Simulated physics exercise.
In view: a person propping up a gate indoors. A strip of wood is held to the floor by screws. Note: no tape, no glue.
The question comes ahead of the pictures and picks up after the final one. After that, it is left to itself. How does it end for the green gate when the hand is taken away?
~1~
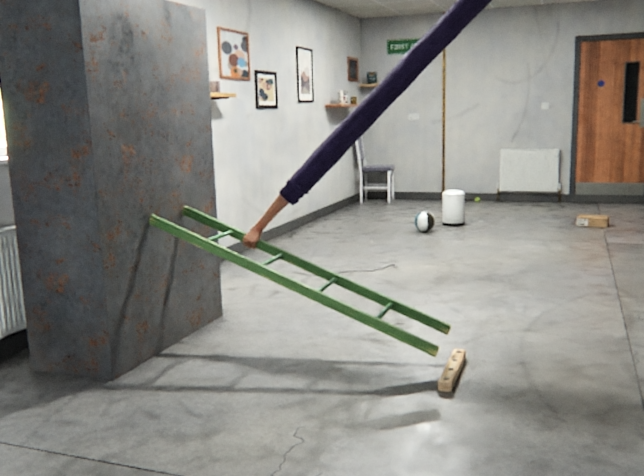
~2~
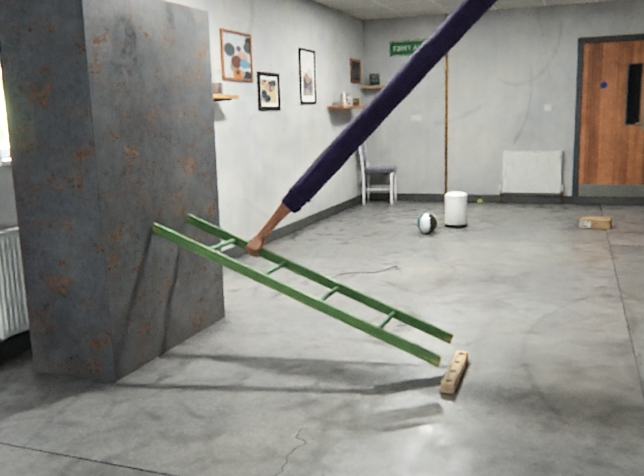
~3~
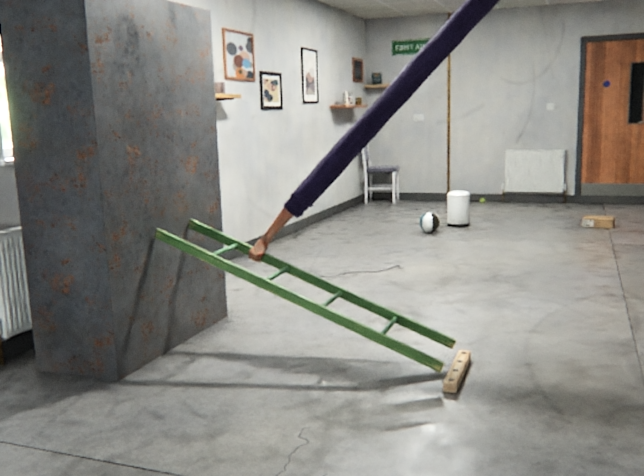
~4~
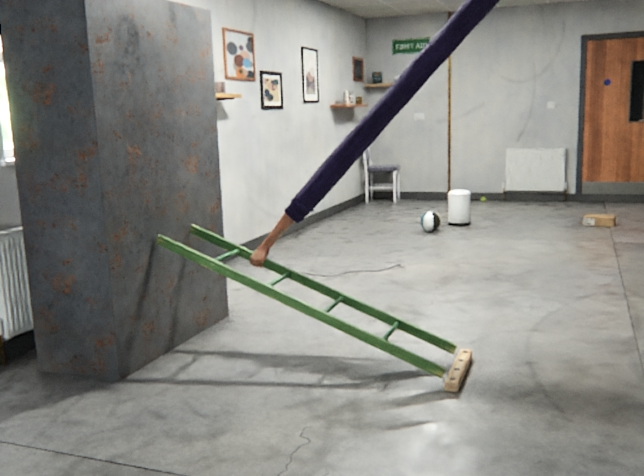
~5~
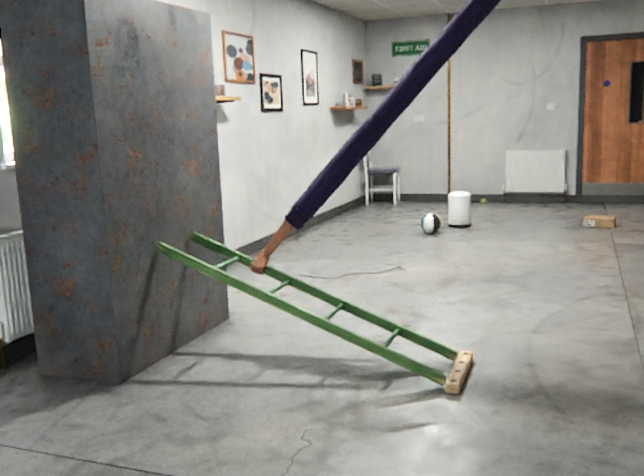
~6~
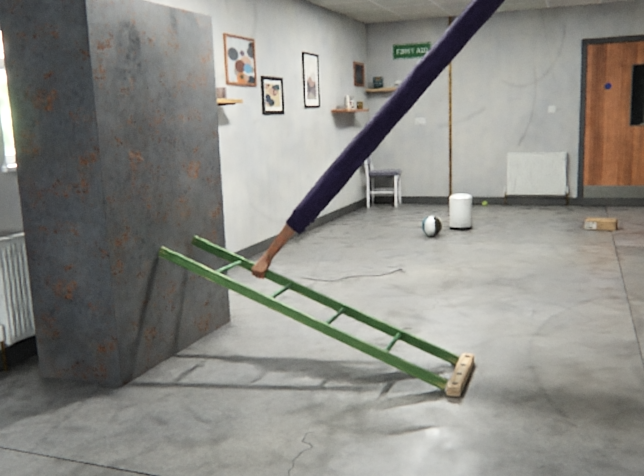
It stands.
Then, 0.10 s later than the last frame, green gate moving near (307, 307).
Then, 0.22 s later than the last frame, green gate at rest near (307, 307).
When it is over, the green gate stays up, near (307, 307).
